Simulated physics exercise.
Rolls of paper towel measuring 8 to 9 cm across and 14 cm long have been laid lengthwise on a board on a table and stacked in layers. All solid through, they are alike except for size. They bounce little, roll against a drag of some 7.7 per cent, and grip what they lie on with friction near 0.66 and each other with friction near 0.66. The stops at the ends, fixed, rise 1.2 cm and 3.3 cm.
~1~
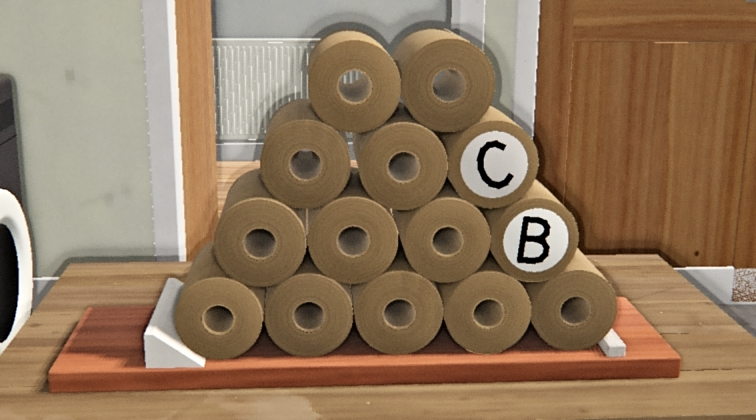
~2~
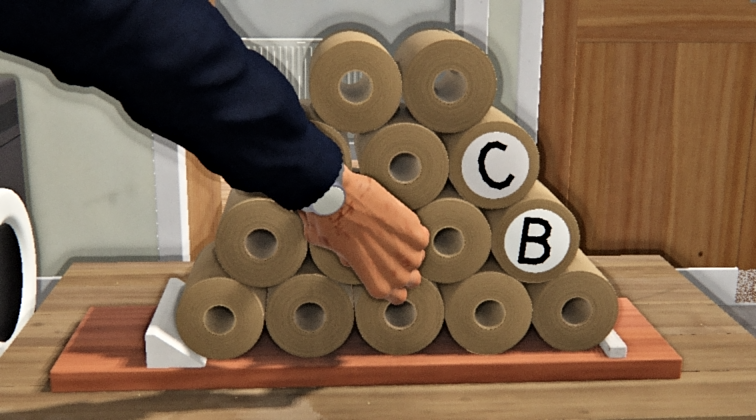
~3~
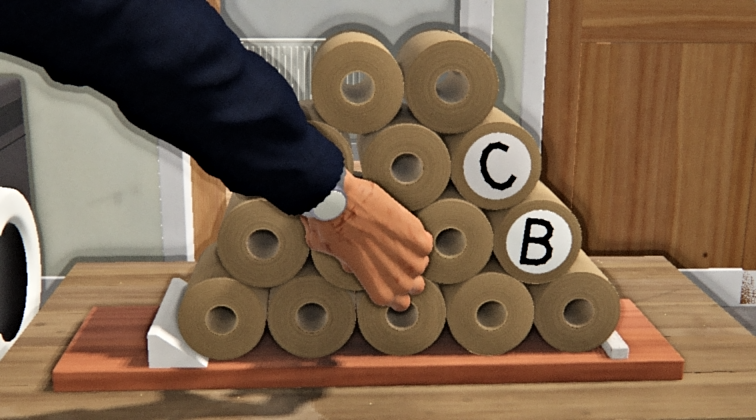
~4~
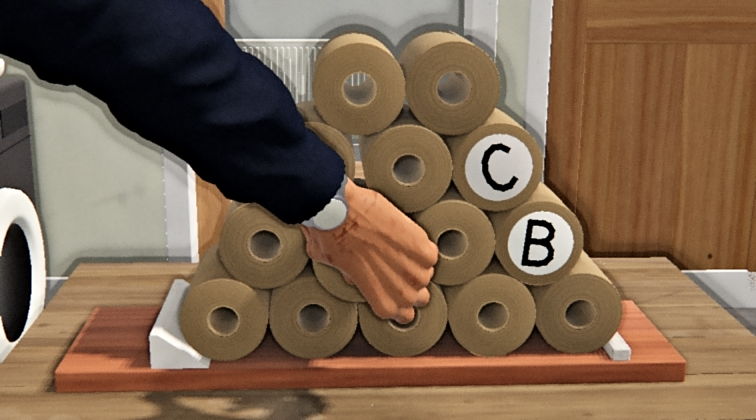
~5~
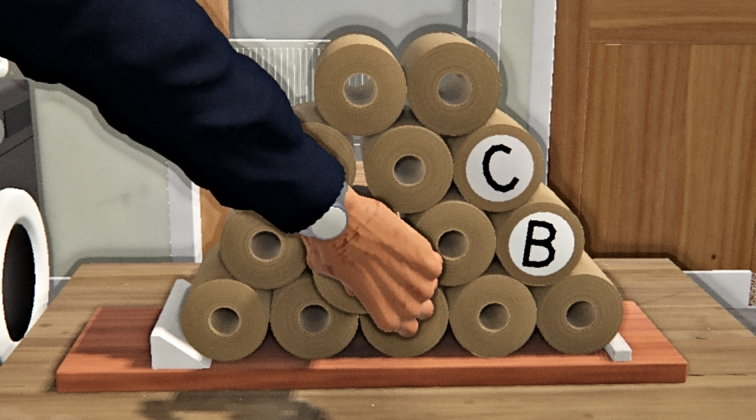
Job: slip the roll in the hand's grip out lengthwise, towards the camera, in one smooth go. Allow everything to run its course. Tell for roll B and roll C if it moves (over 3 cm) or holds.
Roll B holds, roll C holds.
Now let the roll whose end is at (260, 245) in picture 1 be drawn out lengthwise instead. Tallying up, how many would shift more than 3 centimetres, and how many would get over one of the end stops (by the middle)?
2, then 0.
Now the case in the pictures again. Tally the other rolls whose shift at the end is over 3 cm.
I make it exactly 0.
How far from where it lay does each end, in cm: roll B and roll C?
Roll B: 0, roll C: 0.
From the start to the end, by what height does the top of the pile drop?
Roughly 0 cm.
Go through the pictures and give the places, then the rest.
In the first picture, 14 rolls, 5 on the base, highest (449, 86); B (536, 240), C (494, 165); left wedge (3.3 cm) (150, 335); right lip (1.2 cm) (617, 346).
In the second picture, the roll in the hand's grip has not moved yet, hidden; the rest still.
In the third picture, the roll in the hand's grip is 1.6 cm out, hidden; the rest still.
In the fourth picture, the roll in the hand's grip is 4.3 cm out, hidden; the rest still.
In the fifth picture, the roll in the hand's grip is 7 cm out, hidden; the rest still; B (541, 244), C (500, 169).
Another 0.28 s on from the last picture, 0 now displaced over 3 cm; B in place; C in place.
Another 0.35 s on from the last picture, 0 now displaced over 3 cm; B in place; C in place.
All still, 0.6 s past the final picture, 0 moved over 3 cm; not one over the end stops; B in place; C in place; top of the pile 33 cm high, from 32 cm.
